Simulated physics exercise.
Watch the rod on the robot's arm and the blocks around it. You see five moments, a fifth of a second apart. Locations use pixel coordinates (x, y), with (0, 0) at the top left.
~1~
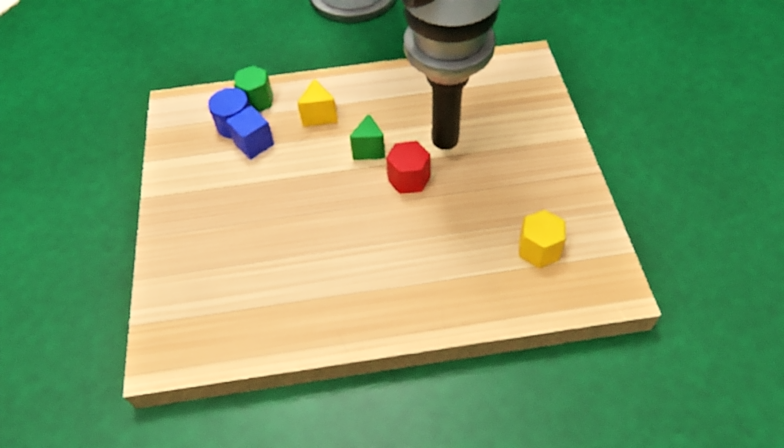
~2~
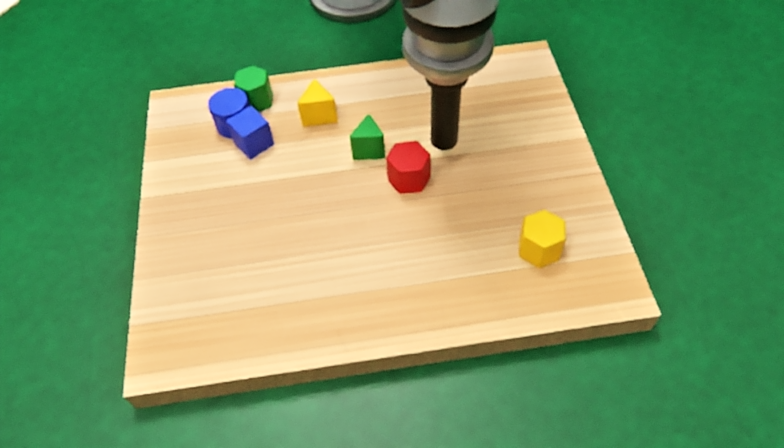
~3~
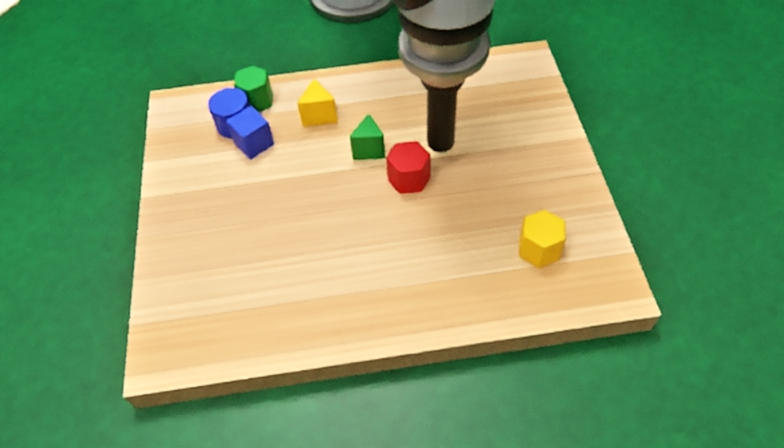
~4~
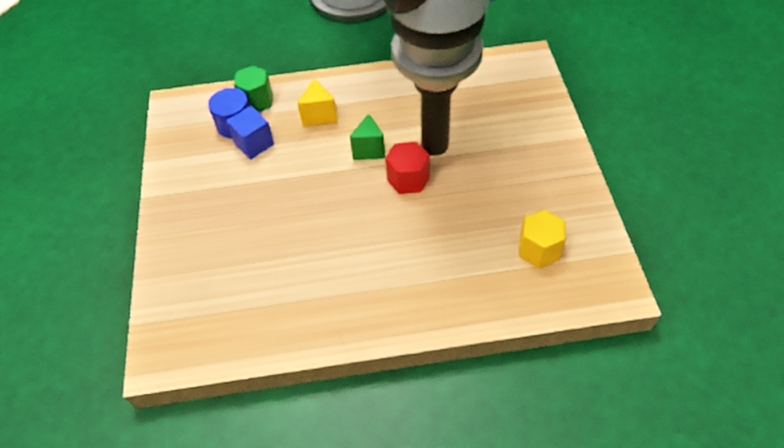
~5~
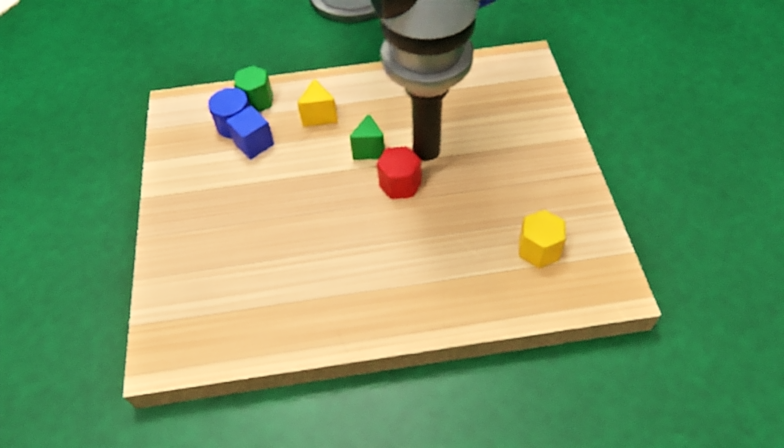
The clip opens on a wooden board holding several small coloured blocks, with a robot arm's dark rod upright just behind and to the right of a red six-sided block. The rod edges left and slightly forward, then nudges the red block a little the same way, while the other blocks stay still.
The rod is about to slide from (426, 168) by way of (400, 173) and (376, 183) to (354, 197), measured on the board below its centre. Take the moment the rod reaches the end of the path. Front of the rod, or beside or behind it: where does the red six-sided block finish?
Final position: Ahead.
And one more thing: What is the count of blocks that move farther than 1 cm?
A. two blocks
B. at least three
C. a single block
C
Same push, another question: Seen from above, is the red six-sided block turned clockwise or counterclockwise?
It goes anticlockwise.
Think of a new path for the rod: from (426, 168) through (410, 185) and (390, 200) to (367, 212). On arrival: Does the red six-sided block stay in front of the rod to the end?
I believe so.
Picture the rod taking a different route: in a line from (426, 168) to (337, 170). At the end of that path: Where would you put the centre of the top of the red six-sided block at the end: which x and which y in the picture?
Its top middle: (364, 174).
What follows on the original path. Halfway along, rod (387, 160); red six-sided block (364, 177), turned 30° anticlockwise.
At the end, rod (352, 180); green triangular piece not moved; red six-sided block (332, 200), turned 40° anticlockwise.
